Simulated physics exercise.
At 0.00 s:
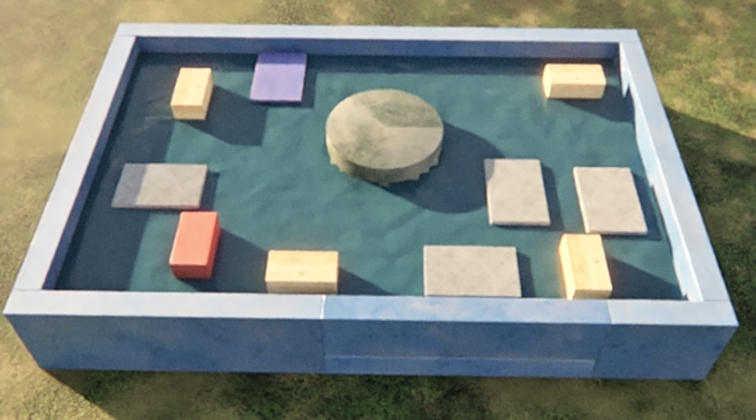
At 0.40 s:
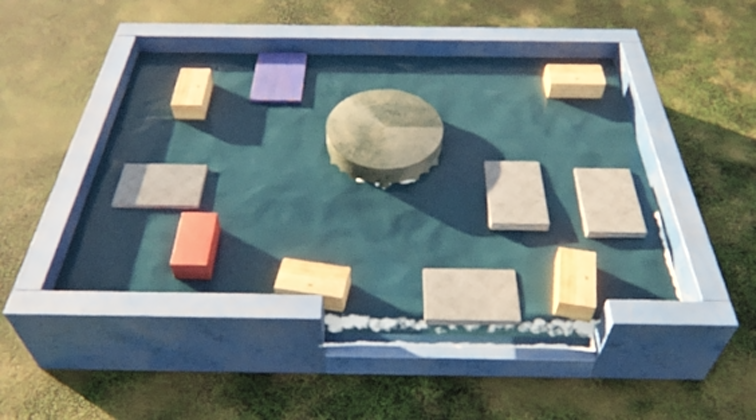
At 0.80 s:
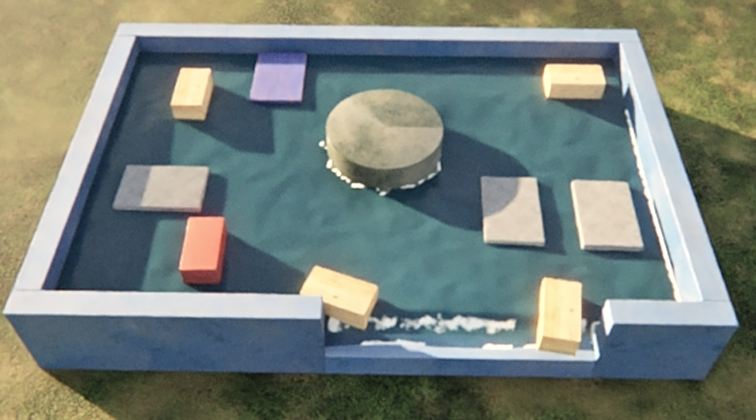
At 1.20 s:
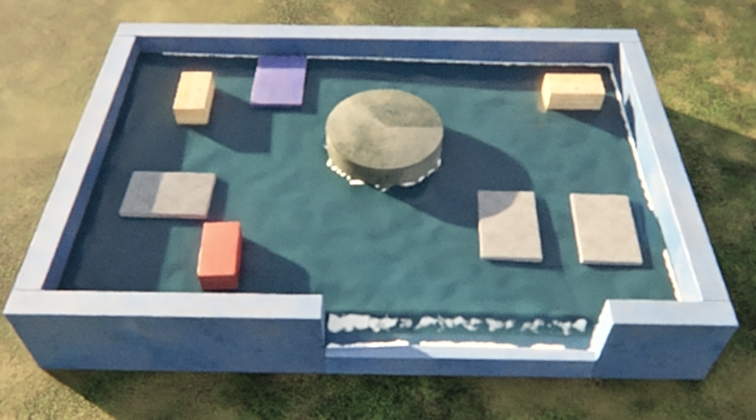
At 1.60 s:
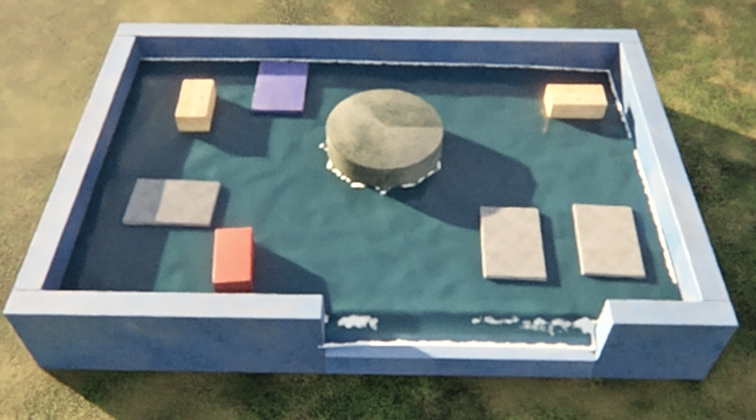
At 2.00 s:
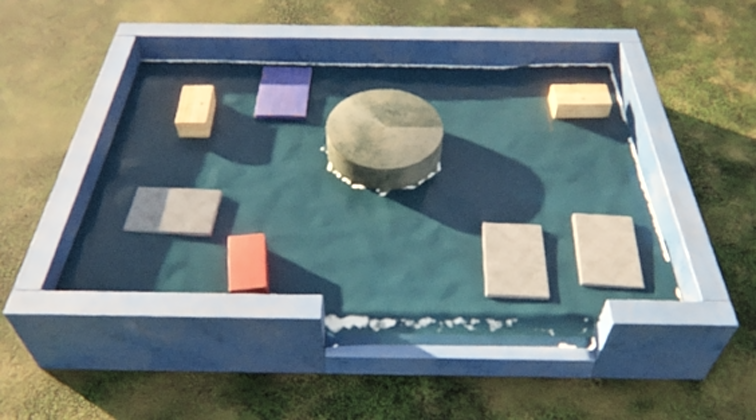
A blue-walled pool of floating pieces around a round stone opened along its front, and a grey float, then two pale blocks, left through the gap while the red block drifted right and forward.
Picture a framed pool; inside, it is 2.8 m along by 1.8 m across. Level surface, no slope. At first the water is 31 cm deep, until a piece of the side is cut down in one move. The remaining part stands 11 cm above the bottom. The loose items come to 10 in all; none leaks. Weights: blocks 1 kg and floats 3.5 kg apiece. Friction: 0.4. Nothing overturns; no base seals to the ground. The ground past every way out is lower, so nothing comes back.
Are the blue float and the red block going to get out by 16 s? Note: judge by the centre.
The blue float will not come out; the red block will come out.
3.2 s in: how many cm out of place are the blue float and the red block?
Close to 10 cm for the first and 60 cm for the second.
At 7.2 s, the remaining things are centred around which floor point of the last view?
Around (342, 187).
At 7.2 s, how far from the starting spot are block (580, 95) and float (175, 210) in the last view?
That comes to 40 cm for the first and 50 cm for the second.
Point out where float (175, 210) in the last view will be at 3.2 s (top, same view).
Look for it near (197, 218).
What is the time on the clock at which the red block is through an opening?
It should be at around 5.0 seconds.
After 3.2 s the blue float is near (303, 89), 0.1 m from its start, afloat; the red block is near (314, 278), 0.6 m from its start, afloat; 3 of 10 are out; 7 afloat.
After 7.2 s the blue float is near (310, 112), 0.2 m from its start, afloat; the red block has gone out; 6 of 10 are out; 4 afloat.
After 12.0 s the blue float is near (325, 118), 0.3 m from its start, afloat; the red block has gone out; 6 of 10 are out; 4 afloat.
After 16.0 s the blue float is near (329, 119), 0.3 m from its start, afloat; the red block has gone out; 6 of 10 are out; 4 afloat.
